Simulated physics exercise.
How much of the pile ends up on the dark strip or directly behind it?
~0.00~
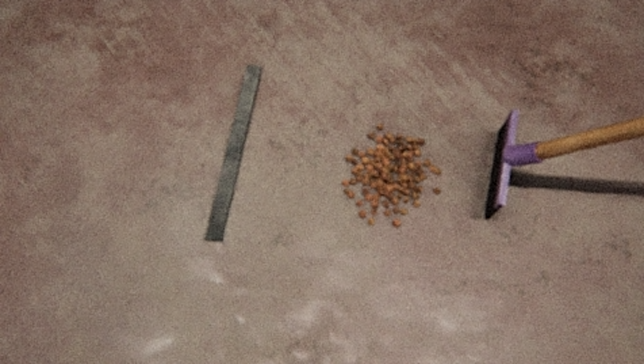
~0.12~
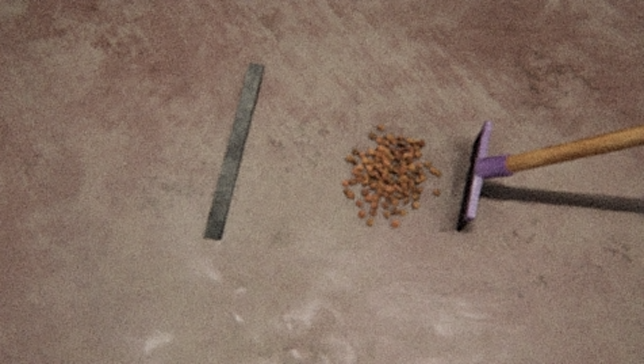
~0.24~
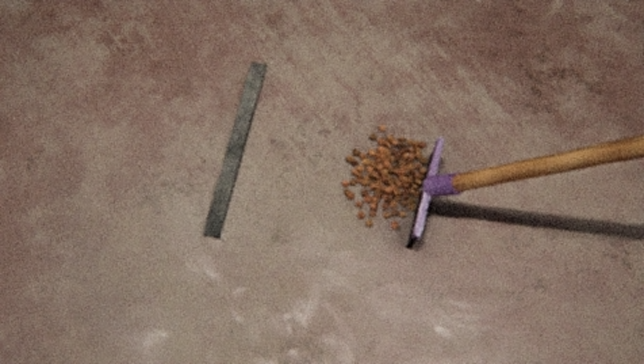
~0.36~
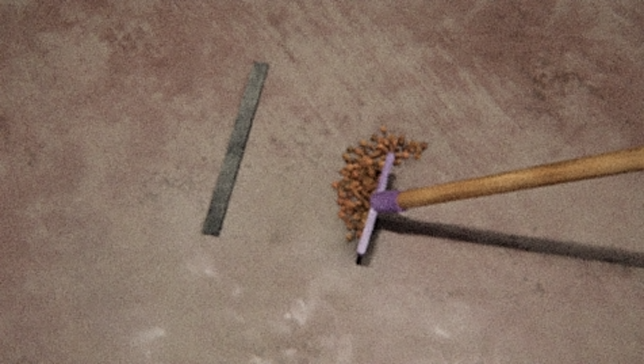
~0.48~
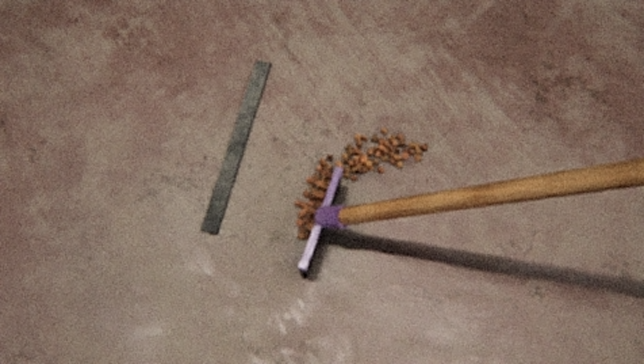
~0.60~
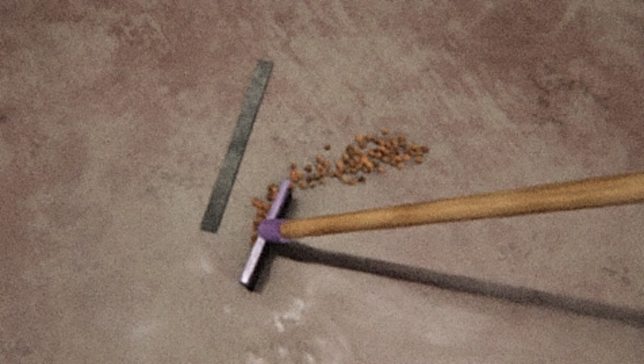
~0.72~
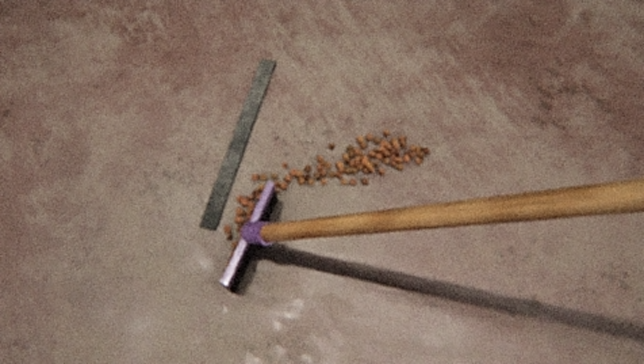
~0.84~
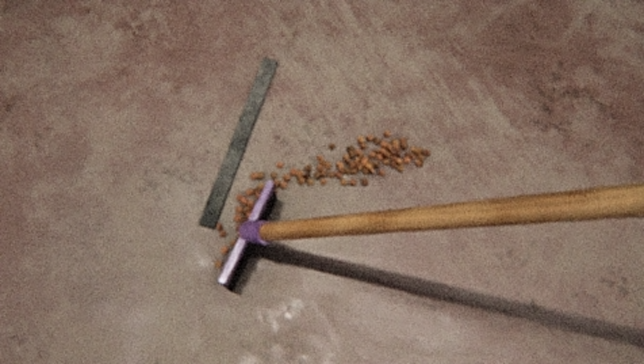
Little of it ends up there. Most of the brown pieces are left in a trail to the right of the strip, with some gathered by the squeegee near its lower end.
